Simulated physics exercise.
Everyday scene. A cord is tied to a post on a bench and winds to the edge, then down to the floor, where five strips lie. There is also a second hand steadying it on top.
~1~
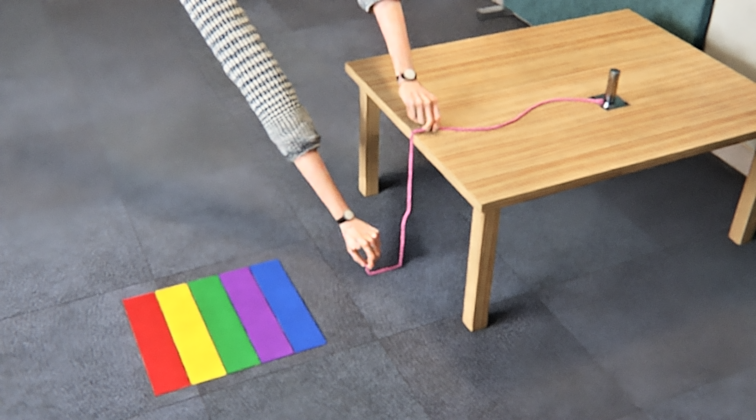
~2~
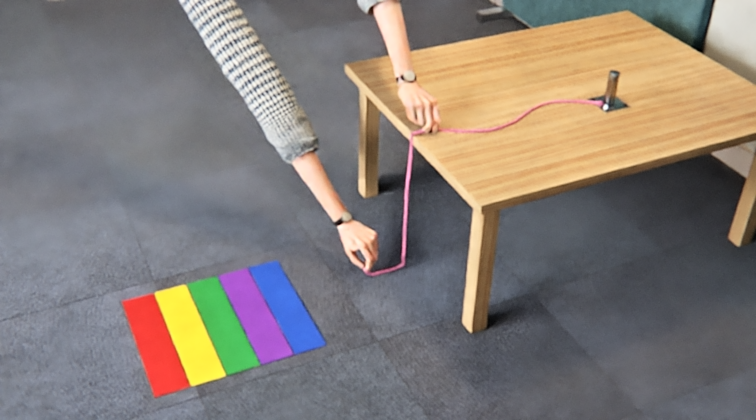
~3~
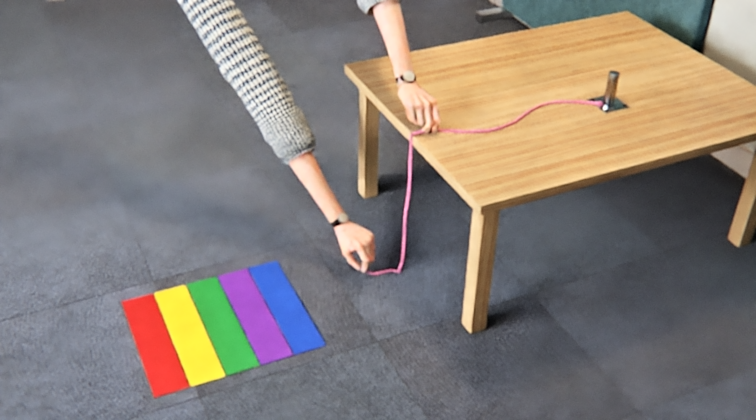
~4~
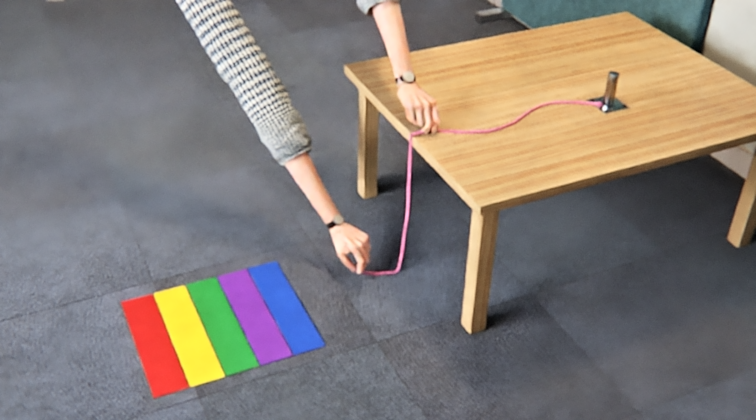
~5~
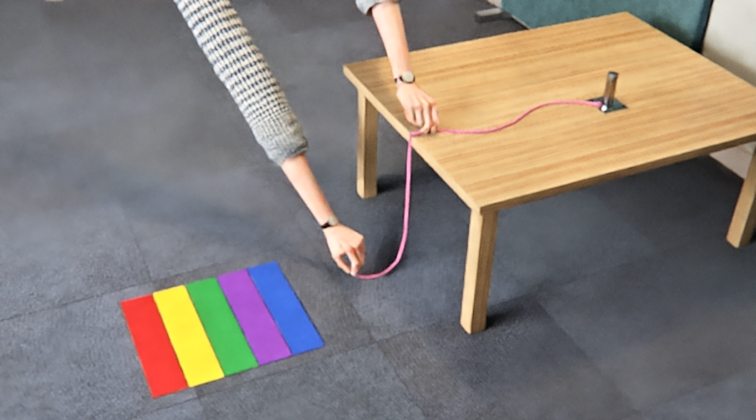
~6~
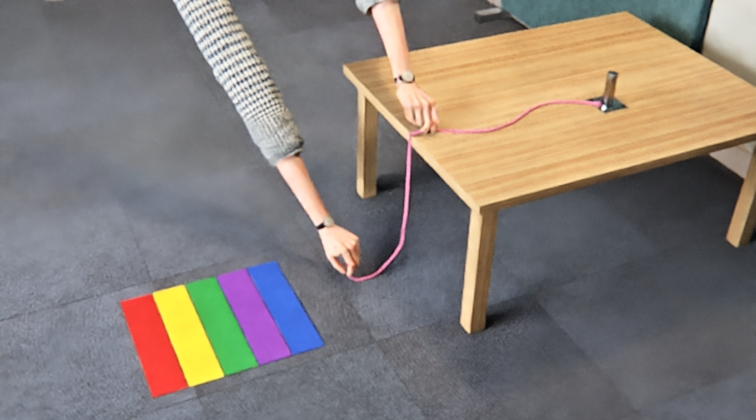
On a gray floor beside a wooden table, one hand held a pink cord at the table's edge while the other slowly drew its loose end a little left, toward five colored strips.
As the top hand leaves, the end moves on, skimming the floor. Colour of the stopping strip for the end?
Purple.
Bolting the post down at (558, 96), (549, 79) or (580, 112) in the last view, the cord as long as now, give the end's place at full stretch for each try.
The first try gives about (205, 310), the second about (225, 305) and the third about (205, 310).
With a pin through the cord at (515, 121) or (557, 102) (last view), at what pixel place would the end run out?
Respectively, (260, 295) and (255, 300).
Soon after, end near (296, 286); over blue.
After that, end near (266, 295); over blue.
At the stop, end near (249, 300); over purple. The purple one.
